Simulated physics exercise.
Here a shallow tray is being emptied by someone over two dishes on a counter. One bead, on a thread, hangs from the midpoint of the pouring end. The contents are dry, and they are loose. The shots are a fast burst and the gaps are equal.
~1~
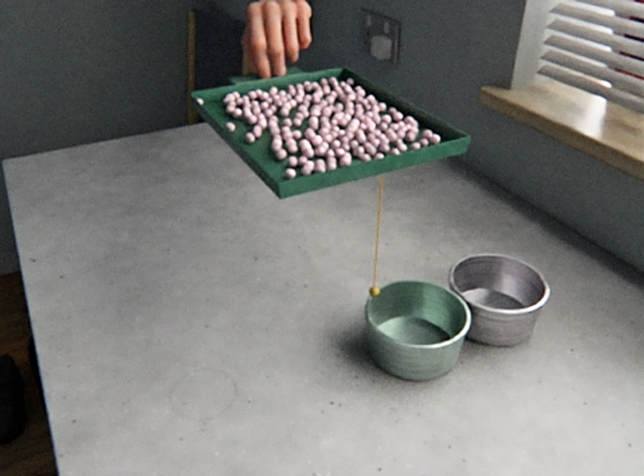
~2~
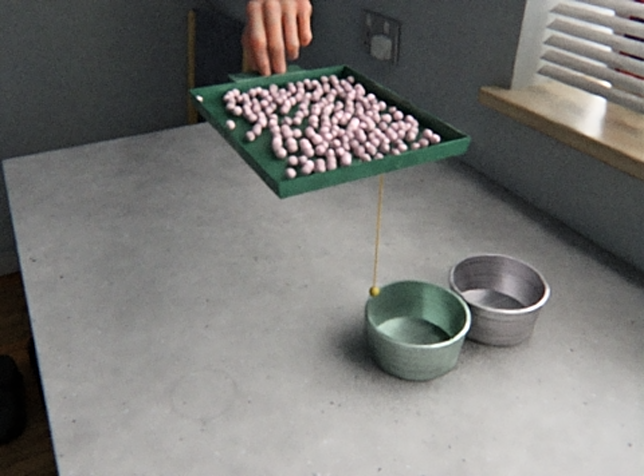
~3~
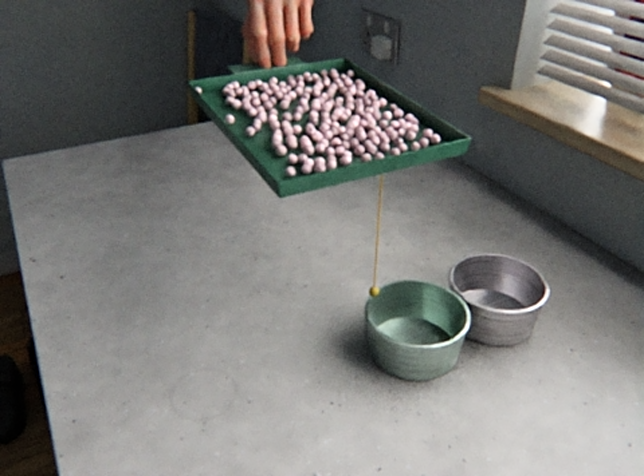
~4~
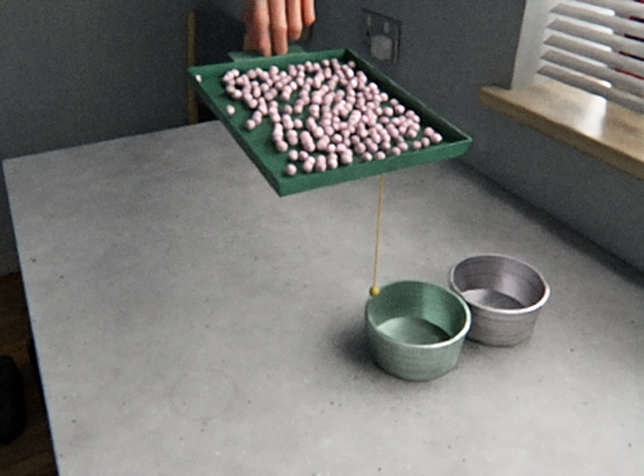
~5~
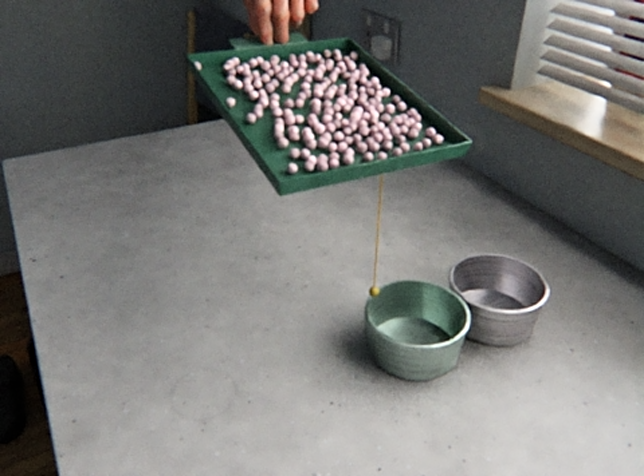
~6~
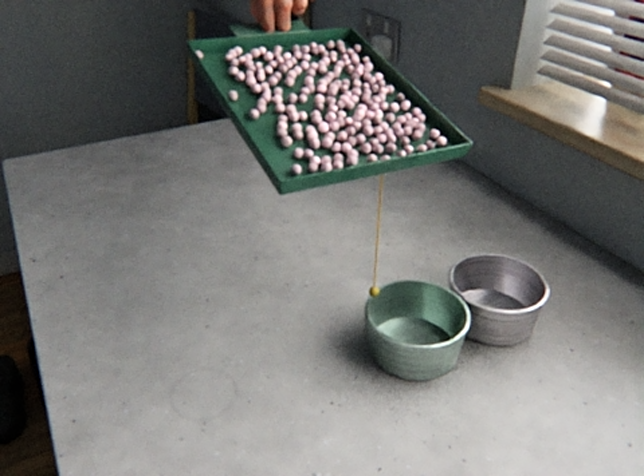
A green square tray of small pale pink balls, gripped at its back edge by a hand, tilts gradually above a speckled grey counter, seen from above by a still camera. A yellowish bead hangs on a thread from the front edge, with a green dish below and a silvery one to its right, near a window with blinds. The hand rises, lifting the back edge, and the balls shift slightly.
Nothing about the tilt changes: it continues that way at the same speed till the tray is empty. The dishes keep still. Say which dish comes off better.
More will pour into the dish on the left side.
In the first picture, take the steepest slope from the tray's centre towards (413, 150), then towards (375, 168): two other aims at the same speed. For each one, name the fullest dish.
The rightmost dish; the leftmost dish.
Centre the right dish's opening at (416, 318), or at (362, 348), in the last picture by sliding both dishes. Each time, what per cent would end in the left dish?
Around 10 and around 0 per cent, in that order.
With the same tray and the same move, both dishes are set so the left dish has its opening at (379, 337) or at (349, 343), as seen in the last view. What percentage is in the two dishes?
Roughly 80 %, then roughly 70 %.
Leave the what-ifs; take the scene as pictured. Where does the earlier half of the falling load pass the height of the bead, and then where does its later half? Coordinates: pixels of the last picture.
Around (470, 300) first; around (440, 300) second.
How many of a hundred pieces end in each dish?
For the left dish 40 %, for the right dish 10 %.
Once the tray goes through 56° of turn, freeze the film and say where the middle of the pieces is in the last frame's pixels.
Somewhere about pixel (396, 117).
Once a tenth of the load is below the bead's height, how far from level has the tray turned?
Approx. reading: About 95°.
Shortly afterwards, tray tipped steeply; all but a few on the tray; only a few in the air.
Next, tray tipped right over; near half on the tray; only a few in the left dish; a little in the right dish; only a few outside both; near a third in the air.
Some moments later, tray tipped past a quarter turn; near half in the left dish; a little in the right dish; near half outside both.
In the end, tray tipped past a quarter turn; near half in the left dish; a little in the right dish; near half outside both.
